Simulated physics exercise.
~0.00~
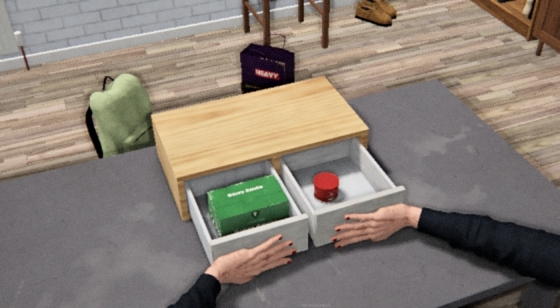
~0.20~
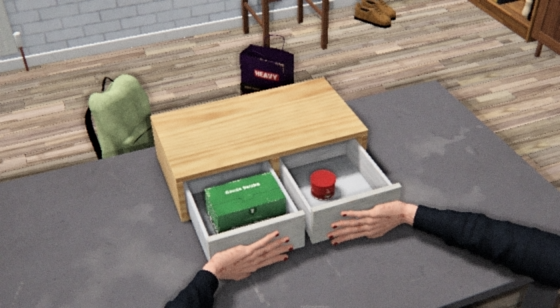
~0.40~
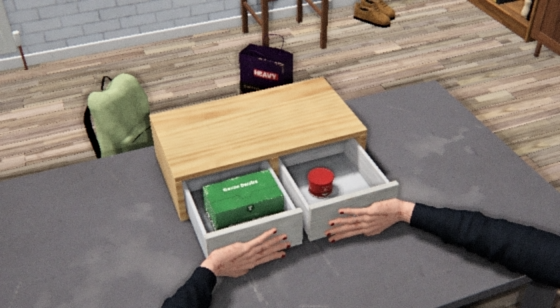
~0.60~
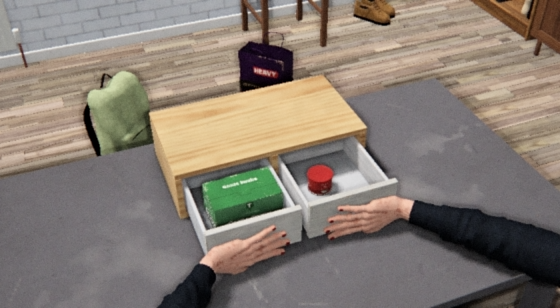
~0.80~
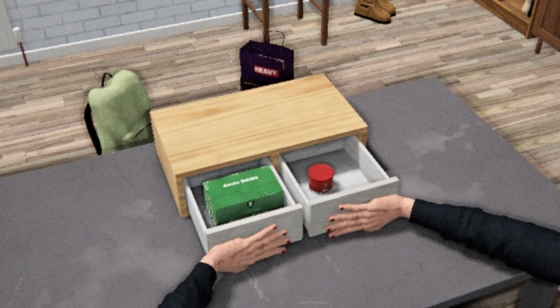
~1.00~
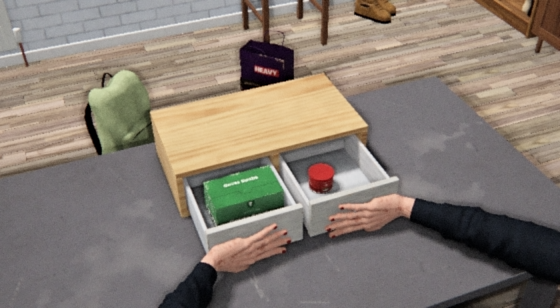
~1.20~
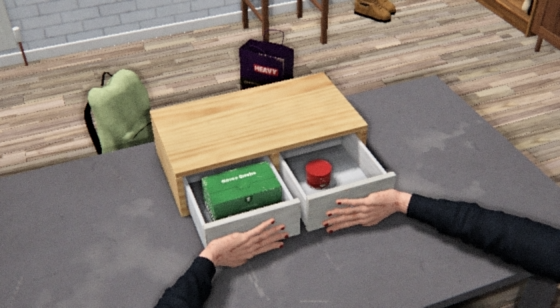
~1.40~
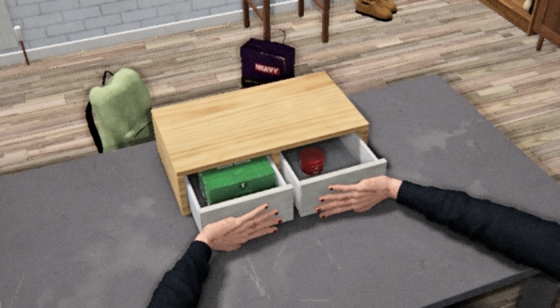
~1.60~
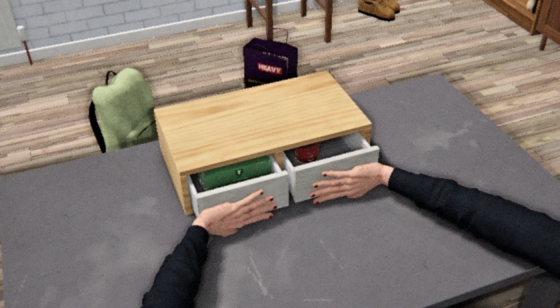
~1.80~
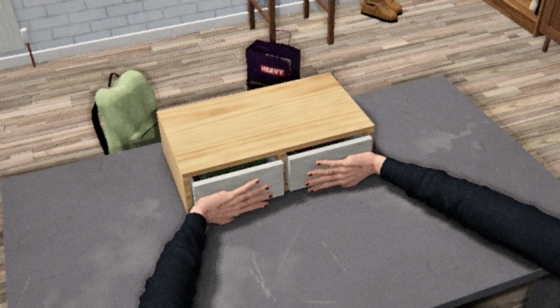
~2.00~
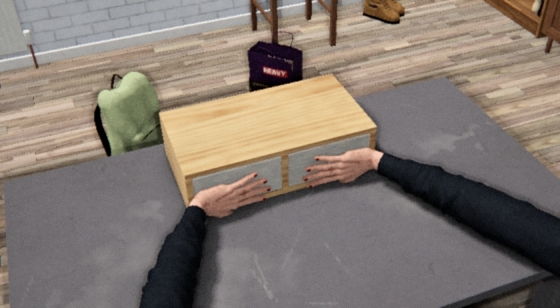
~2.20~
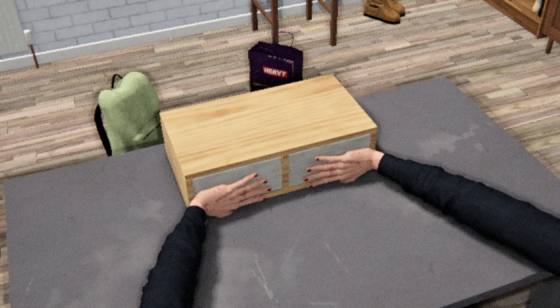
Two hands push both open drawers, holding a green box and red tin, fully shut.
